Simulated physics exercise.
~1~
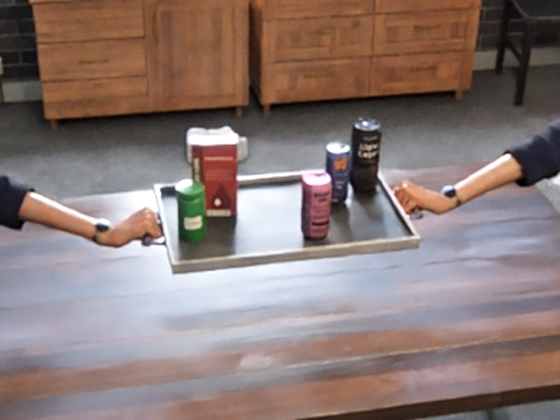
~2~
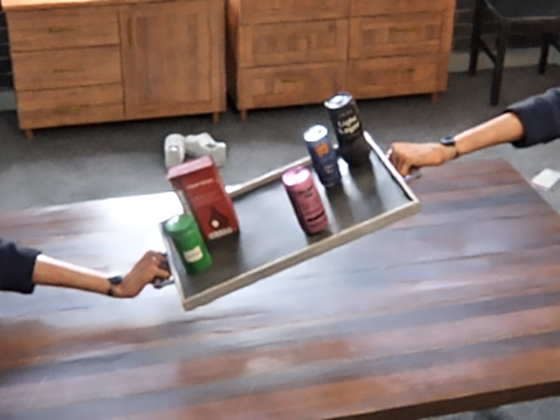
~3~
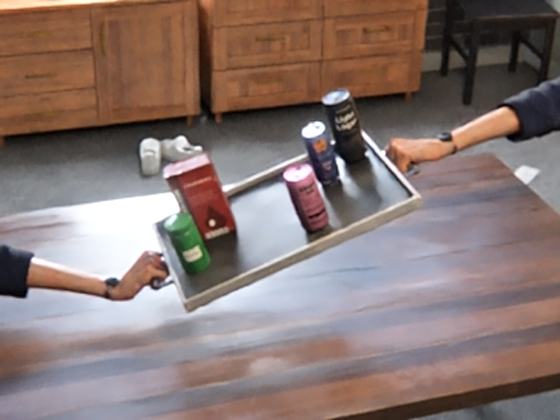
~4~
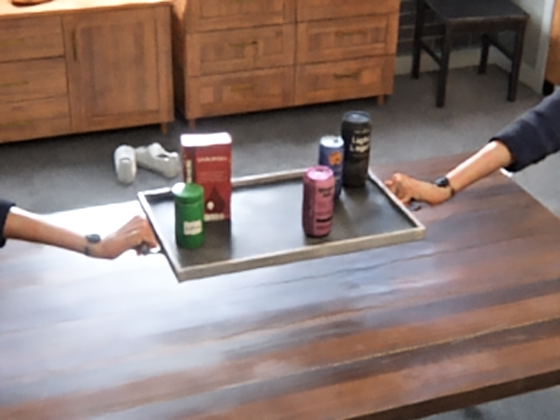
Above a dark wooden table, two hands held a serving tray carrying a red packet, a green jar and three cans, tipped its left side down, held it there briefly, then brought it back nearly level, with everything upright and in place.
